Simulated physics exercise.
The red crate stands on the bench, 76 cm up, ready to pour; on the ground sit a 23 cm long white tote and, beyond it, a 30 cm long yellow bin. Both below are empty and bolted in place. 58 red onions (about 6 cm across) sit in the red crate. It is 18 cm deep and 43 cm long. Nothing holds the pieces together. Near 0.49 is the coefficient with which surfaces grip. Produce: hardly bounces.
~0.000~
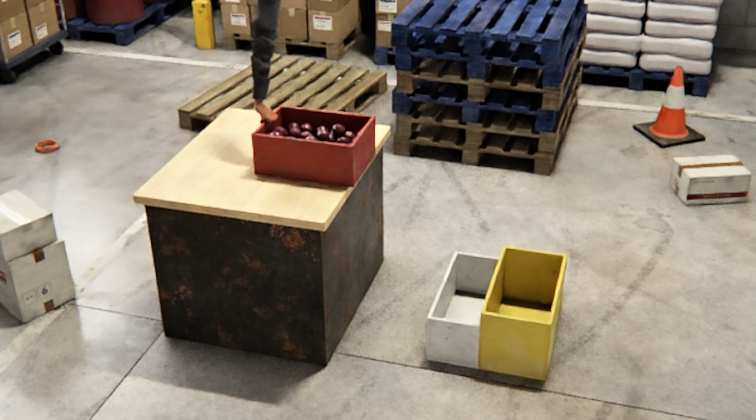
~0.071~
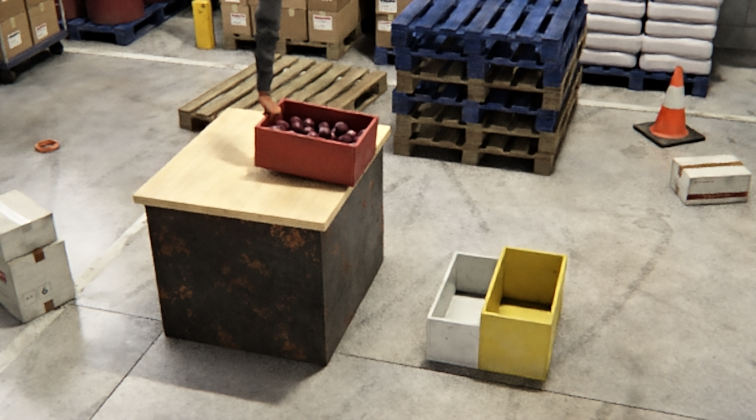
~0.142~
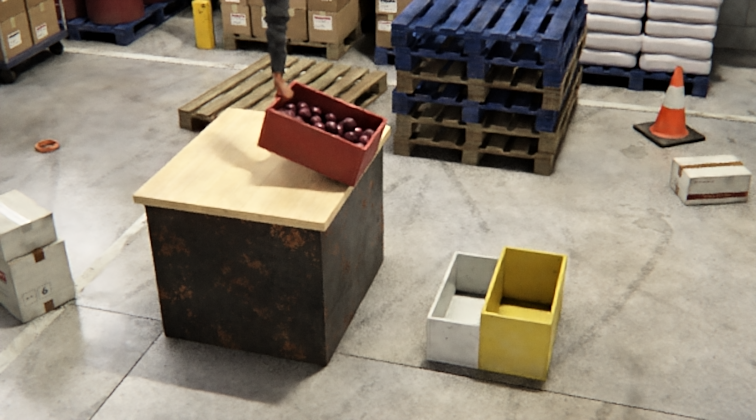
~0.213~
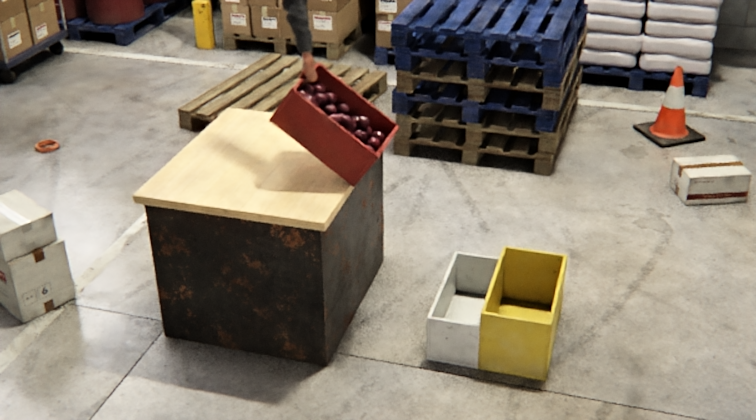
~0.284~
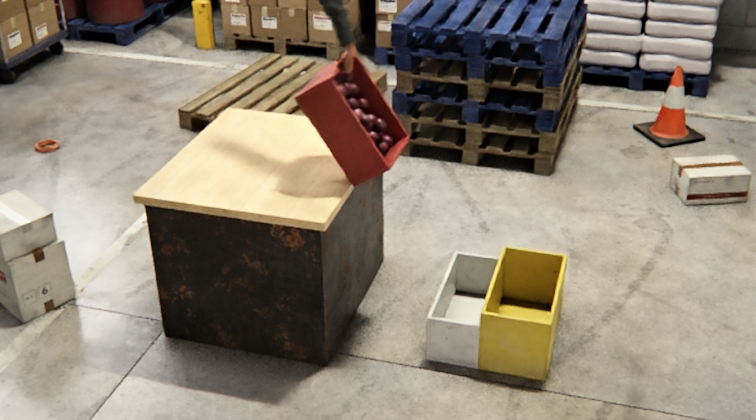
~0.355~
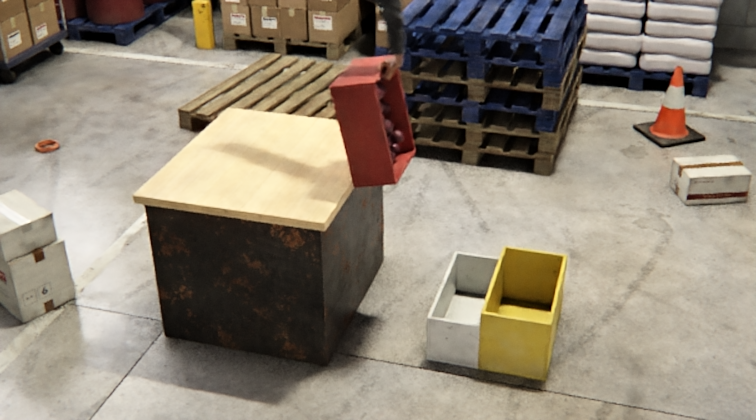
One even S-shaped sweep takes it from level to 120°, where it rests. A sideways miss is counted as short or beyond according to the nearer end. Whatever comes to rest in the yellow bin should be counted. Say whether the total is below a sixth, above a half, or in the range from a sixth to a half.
The total is in that range, from a sixth to a half.
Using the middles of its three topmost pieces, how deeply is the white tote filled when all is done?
It reaches close to 14 cm.
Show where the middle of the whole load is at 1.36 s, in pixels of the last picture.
Near (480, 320).
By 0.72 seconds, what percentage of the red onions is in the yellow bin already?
Around 0 per cent at that point.
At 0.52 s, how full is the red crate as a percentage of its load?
That works out to some 70 percent of it.
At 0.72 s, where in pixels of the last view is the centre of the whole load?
About (480, 254).
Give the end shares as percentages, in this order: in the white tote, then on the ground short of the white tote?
I'd put it at about 55 percent, then about 5 percent.
After 0.52 s, tilt 115°; 41 still in the red crate and 17 in the air.
After 0.72 s, tilt 120°; 2 still in the red crate, 5 in the white tote, 1 in the yellow bin and 50 in the air.
After 1.00 s, tilt 120°; 30 in the white tote, 14 in the yellow bin, 1 on the ground short of the white tote, 2 on the ground beyond the yellow bin and 11 in the air.
Final count (at 1.36 s), 31 in the white tote, 16 in the yellow bin, 3 on the ground short of the white tote and 8 on the ground beyond the yellow bin. Asked share, 16 of 58, 28 per cent.
